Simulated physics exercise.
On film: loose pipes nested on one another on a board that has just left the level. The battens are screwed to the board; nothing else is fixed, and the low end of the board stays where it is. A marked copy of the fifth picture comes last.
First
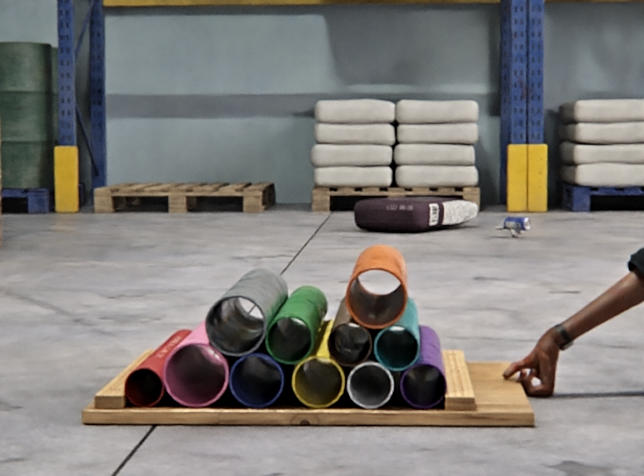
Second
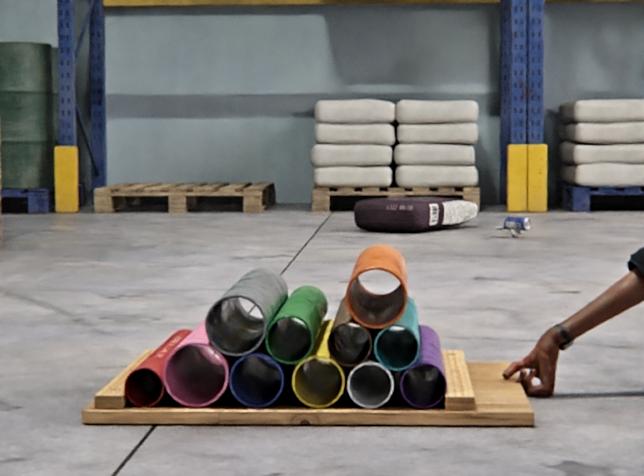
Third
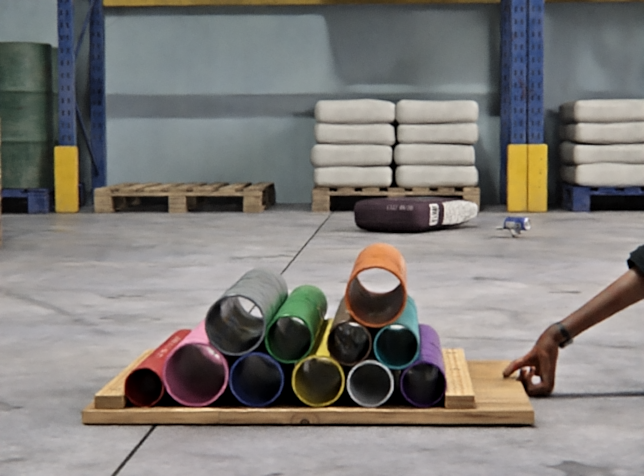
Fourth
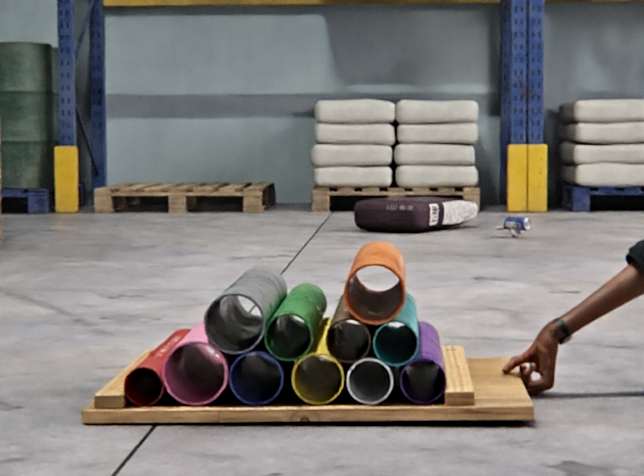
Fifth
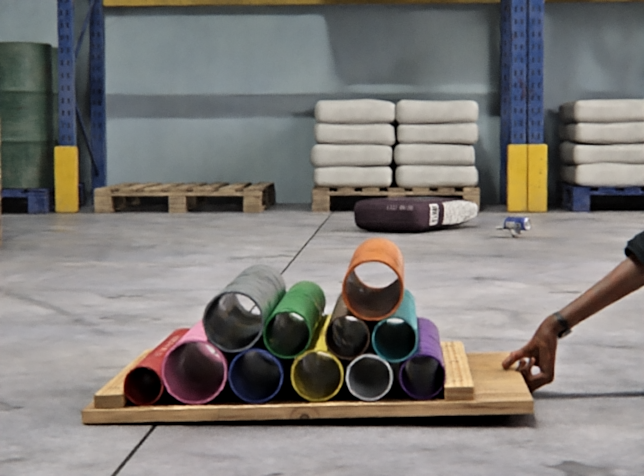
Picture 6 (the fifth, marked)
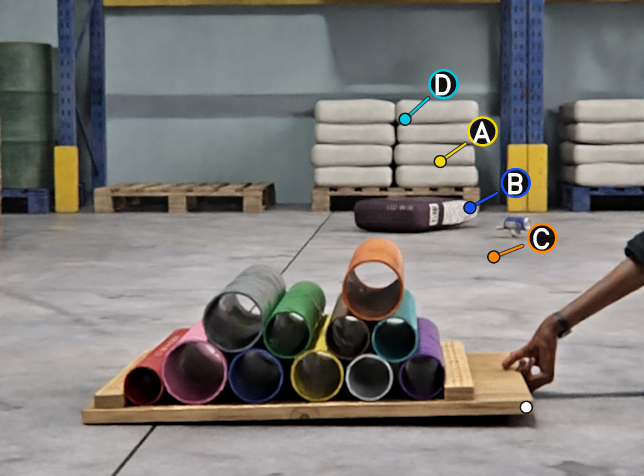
A hand slowly lifts the right end of a board holding stacked, colourful pipes.
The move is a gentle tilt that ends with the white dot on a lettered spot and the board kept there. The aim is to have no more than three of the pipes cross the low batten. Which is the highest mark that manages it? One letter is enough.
Stop at B.
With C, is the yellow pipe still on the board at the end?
Yes, with C.
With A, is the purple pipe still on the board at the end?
Yes, with A.
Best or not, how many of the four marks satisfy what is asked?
The number is two.
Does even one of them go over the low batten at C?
No, at C.
On the copy, A at (440, 162); B at (470, 208); C at (494, 257); D at (405, 119); the white dot at (526, 407).
On B. First, board at 17°.
Then, board at 28°.
Finally, board at 28°, none over the low batten.
By contrast, A five over the low batten; C none over the low batten; D five over the low batten.
